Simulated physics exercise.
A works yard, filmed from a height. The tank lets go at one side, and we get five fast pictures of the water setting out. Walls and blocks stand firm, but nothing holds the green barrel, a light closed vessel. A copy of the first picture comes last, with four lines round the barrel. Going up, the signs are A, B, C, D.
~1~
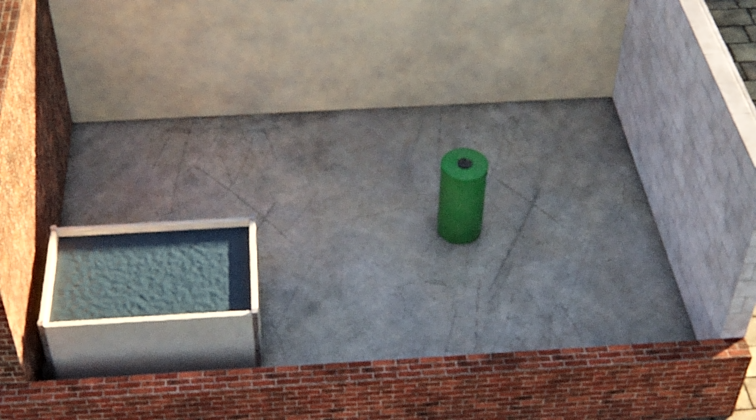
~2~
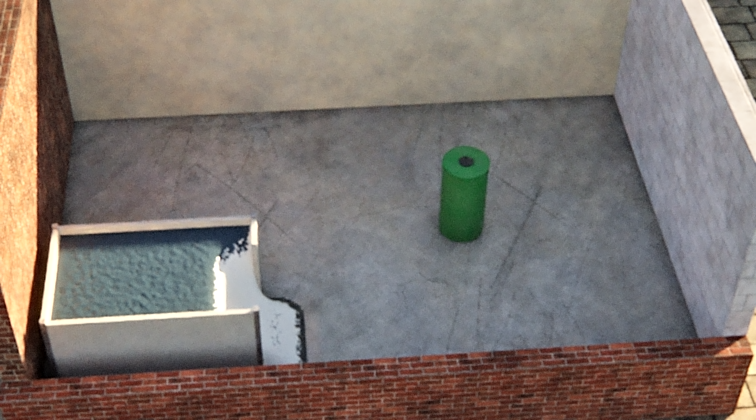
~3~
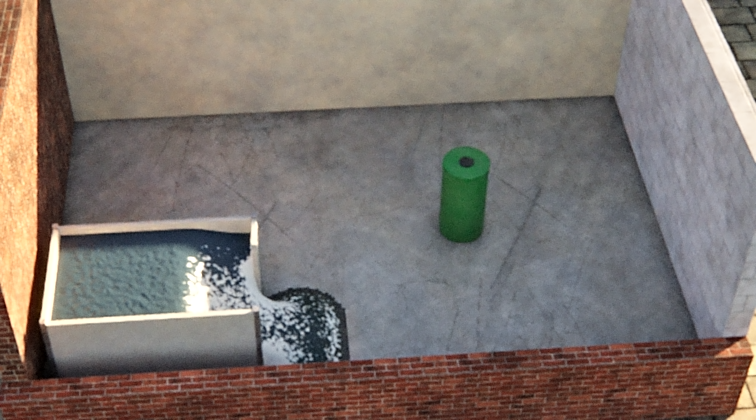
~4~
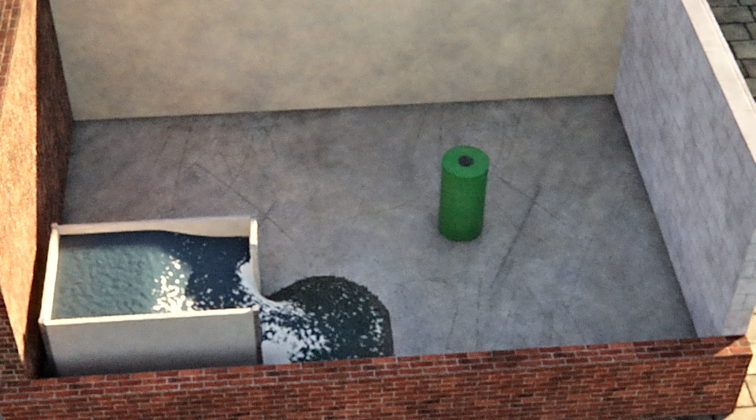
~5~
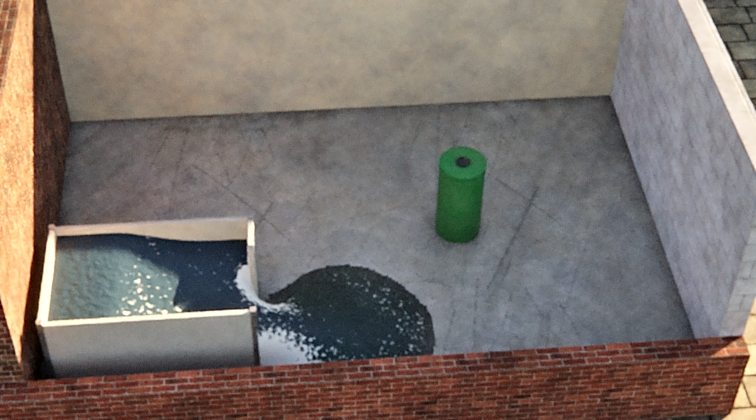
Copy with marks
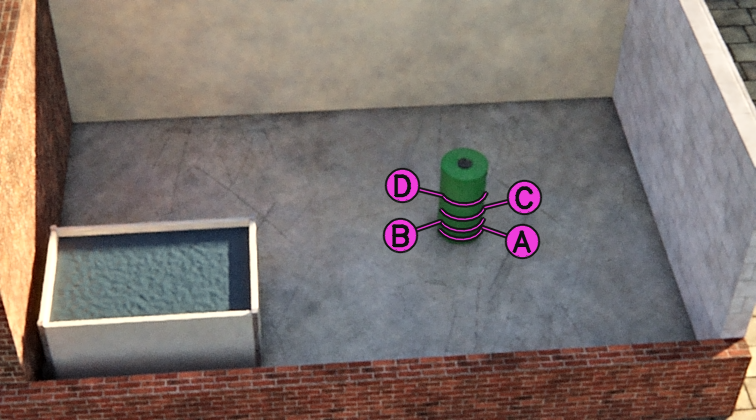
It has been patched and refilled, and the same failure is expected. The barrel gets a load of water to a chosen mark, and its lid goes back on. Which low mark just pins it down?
I would pick level B.
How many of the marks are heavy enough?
Three.
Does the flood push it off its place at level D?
No.
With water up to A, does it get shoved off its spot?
Yes.
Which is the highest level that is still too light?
A it is.
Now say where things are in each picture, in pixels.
Lid of the green barrel at (465, 163); tank full, its middle at (152, 275).
Water covers 2 % of the ground and is seen nearest the barrel at (292, 312).
Water covers 4 % of the ground and is seen nearest the barrel at (336, 312).
Water covers 6 % of the ground and is seen nearest the barrel at (352, 287).
Lid of the green barrel at (463, 162); water covers 9 % of the ground and is seen nearest the barrel at (380, 281).
On the marked copy, A at (463, 239); B at (464, 230); C at (465, 219); D at (466, 204); from the bottom up A, B, C, D.
With A, it is pushed about its own width away.
With B, it does not move.
With C, it does not move.
With D, it does not move.
